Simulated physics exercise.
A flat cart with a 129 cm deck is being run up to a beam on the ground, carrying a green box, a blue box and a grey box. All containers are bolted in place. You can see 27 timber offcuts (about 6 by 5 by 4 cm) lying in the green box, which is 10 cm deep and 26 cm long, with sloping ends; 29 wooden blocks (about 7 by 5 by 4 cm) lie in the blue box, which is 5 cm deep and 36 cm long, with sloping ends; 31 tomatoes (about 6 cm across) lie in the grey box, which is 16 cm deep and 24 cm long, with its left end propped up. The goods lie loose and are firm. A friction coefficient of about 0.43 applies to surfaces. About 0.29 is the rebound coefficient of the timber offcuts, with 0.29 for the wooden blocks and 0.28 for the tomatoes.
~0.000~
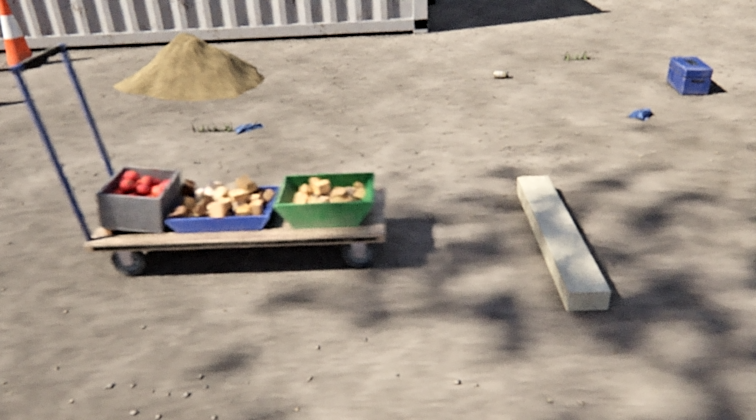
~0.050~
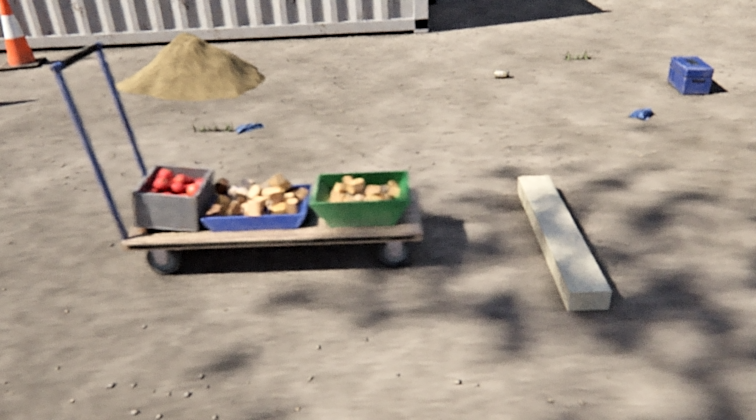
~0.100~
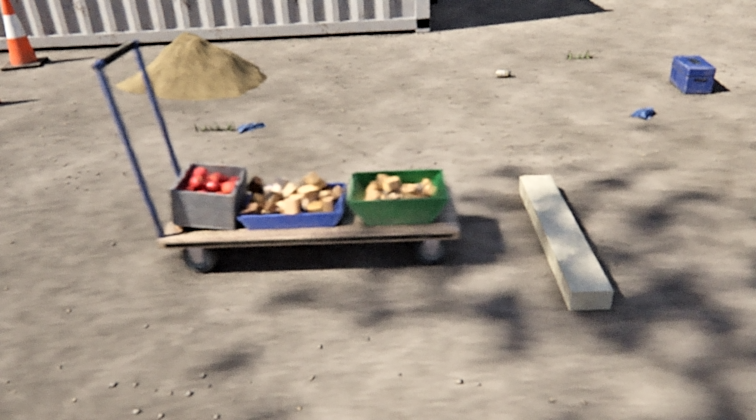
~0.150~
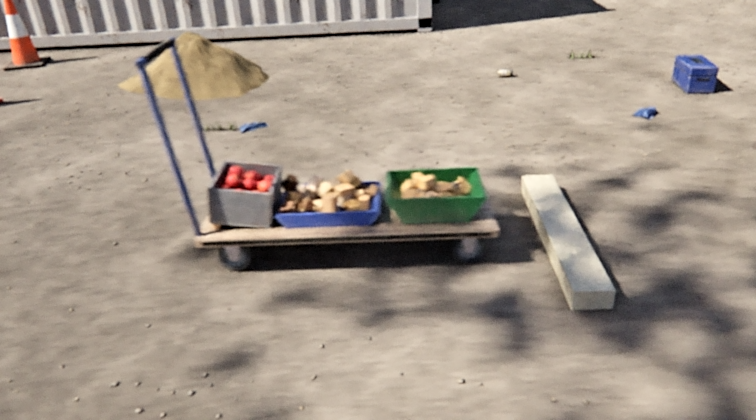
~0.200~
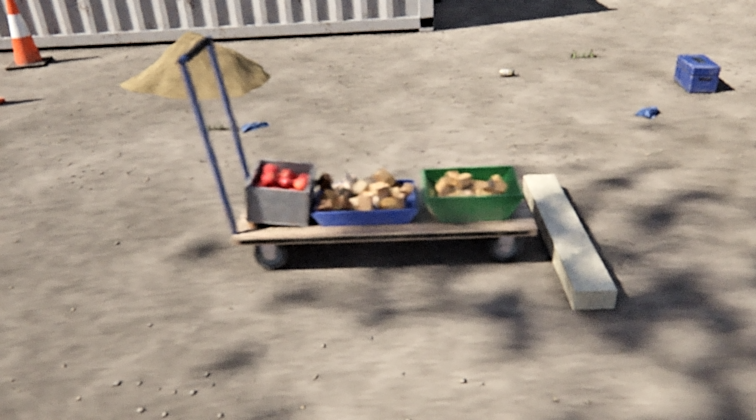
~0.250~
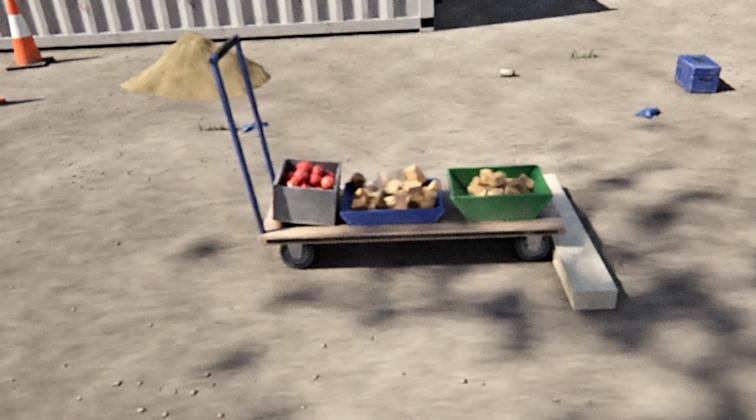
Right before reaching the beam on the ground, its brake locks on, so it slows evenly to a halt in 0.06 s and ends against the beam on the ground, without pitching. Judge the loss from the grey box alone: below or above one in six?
Most likely the loss is smaller than a sixth of the load.
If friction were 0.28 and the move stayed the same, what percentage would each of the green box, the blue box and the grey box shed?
Green box 20%, blue box 30%, grey box 0%.
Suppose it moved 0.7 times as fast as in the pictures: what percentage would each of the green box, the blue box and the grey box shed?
In that case the green box sheds 0 per cent, the blue box 20 per cent and the grey box 10 per cent.
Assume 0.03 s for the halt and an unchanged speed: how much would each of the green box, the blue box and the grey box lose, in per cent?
With that change, green box 10 per cent, blue box 30 per cent, grey box 10 per cent.
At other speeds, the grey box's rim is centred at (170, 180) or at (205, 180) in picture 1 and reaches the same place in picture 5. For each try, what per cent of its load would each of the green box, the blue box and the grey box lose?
For the green box it's 0 % and then 0 %, for the blue box 20 % and then 10 %, and for the grey box 10 % and then 0 %.
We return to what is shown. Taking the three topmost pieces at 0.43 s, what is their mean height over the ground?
Some 48 cm up.
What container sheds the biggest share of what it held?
Answer: The blue box.
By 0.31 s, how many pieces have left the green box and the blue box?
Estimate at that time - green box 0, blue box 0, give or take.
After 0.31 s, green box 27 in, 0 out, blue box 29 in, 0 out and grey box 31 in, 0 out.
After 0.43 s, green box 27 in, 0 out, blue box 23 in, 6 out and grey box 29 in, 2 out.
After 0.66 s, green box 24 in, 3 out, blue box 20 in, 9 out and grey box 29 in, 2 out.
Outcome (at 1.17 s), green box 24 in, 3 out, blue box 20 in, 9 out and grey box 29 in, 2 out. Asked share, 2 of 31, 6 per cent.
